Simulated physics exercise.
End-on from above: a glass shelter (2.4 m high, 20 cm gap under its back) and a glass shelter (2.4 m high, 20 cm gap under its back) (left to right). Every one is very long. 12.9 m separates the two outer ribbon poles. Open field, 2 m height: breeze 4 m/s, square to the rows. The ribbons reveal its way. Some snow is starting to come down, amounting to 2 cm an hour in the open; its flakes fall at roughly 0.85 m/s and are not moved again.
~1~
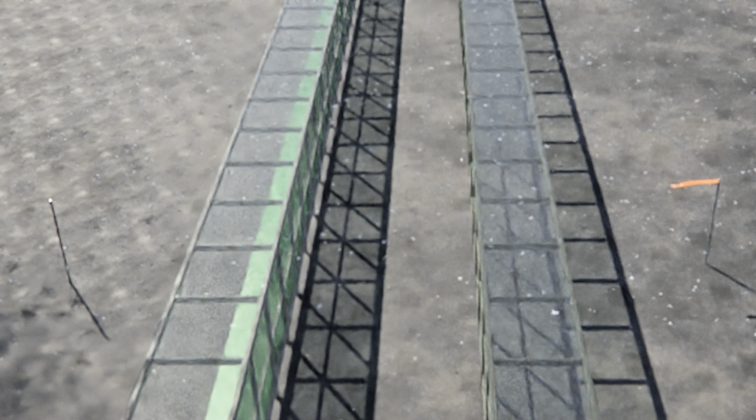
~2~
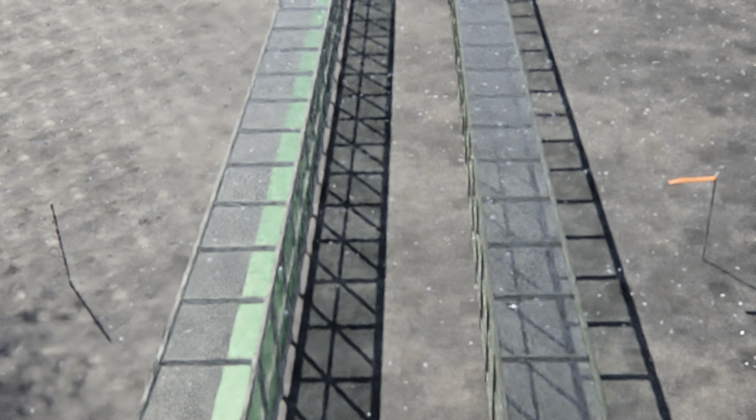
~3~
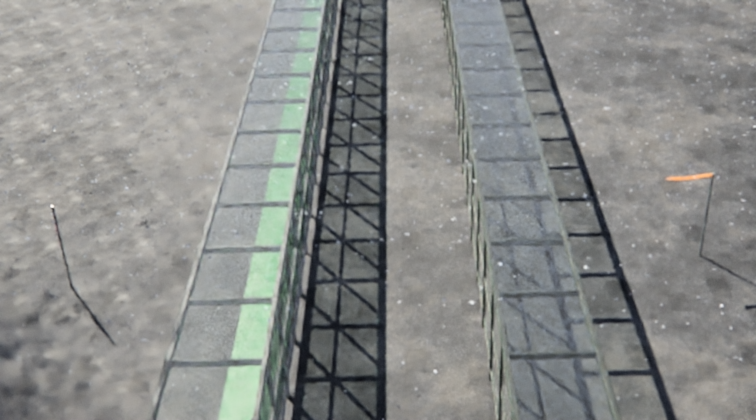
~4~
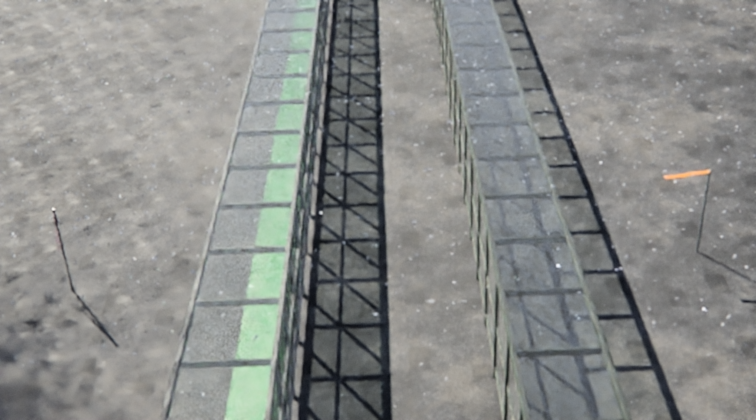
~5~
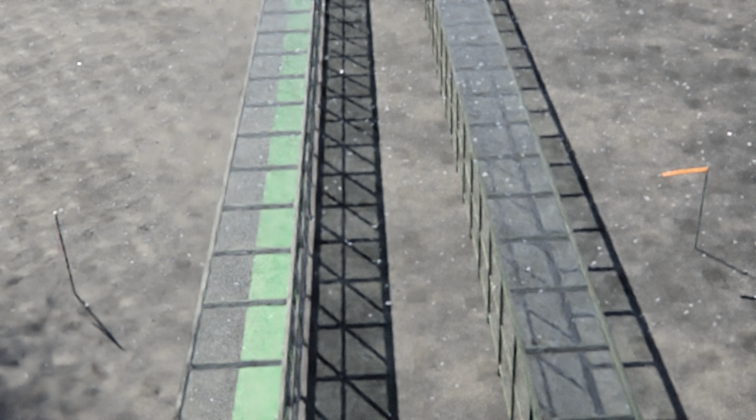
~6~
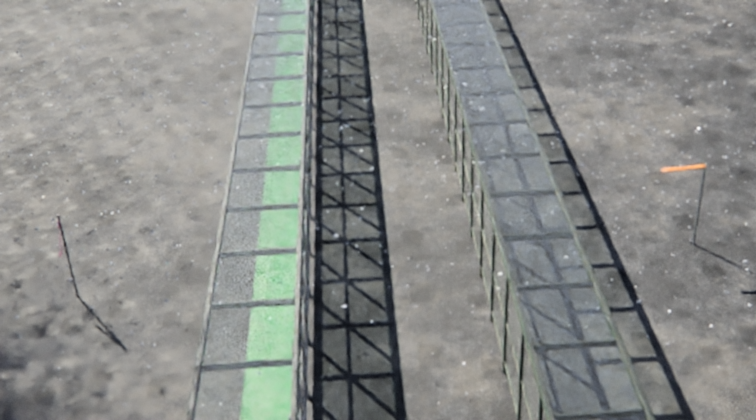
In an open grey field seen from above, two very long, parallel structures with see-through tops, the left one striped green, shift slightly in view as an orange ribbon stays stretched leftward from its pole and small white flecks dot the scene.
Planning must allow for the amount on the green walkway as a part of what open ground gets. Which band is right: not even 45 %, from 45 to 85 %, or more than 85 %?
Not even 45 %.
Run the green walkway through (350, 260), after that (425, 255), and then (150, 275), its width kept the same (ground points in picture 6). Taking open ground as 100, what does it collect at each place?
Try 1: Near 70 %; try 2: Near 60 %; try 3: Near 90 %.
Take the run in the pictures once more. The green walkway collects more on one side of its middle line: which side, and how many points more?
Result: Left section leads by approx. 10 points.
In 10 minutes the green walkway collects 0 mm against 3 mm in the open.
In 30 minutes the green walkway collects 1 mm against 10 mm in the open.
In 60 minutes the green walkway collects 1 mm against 20 mm in the open, so the green walkway has 7 % of the open amount; the left half of it has 13 %, the right half 2 %.
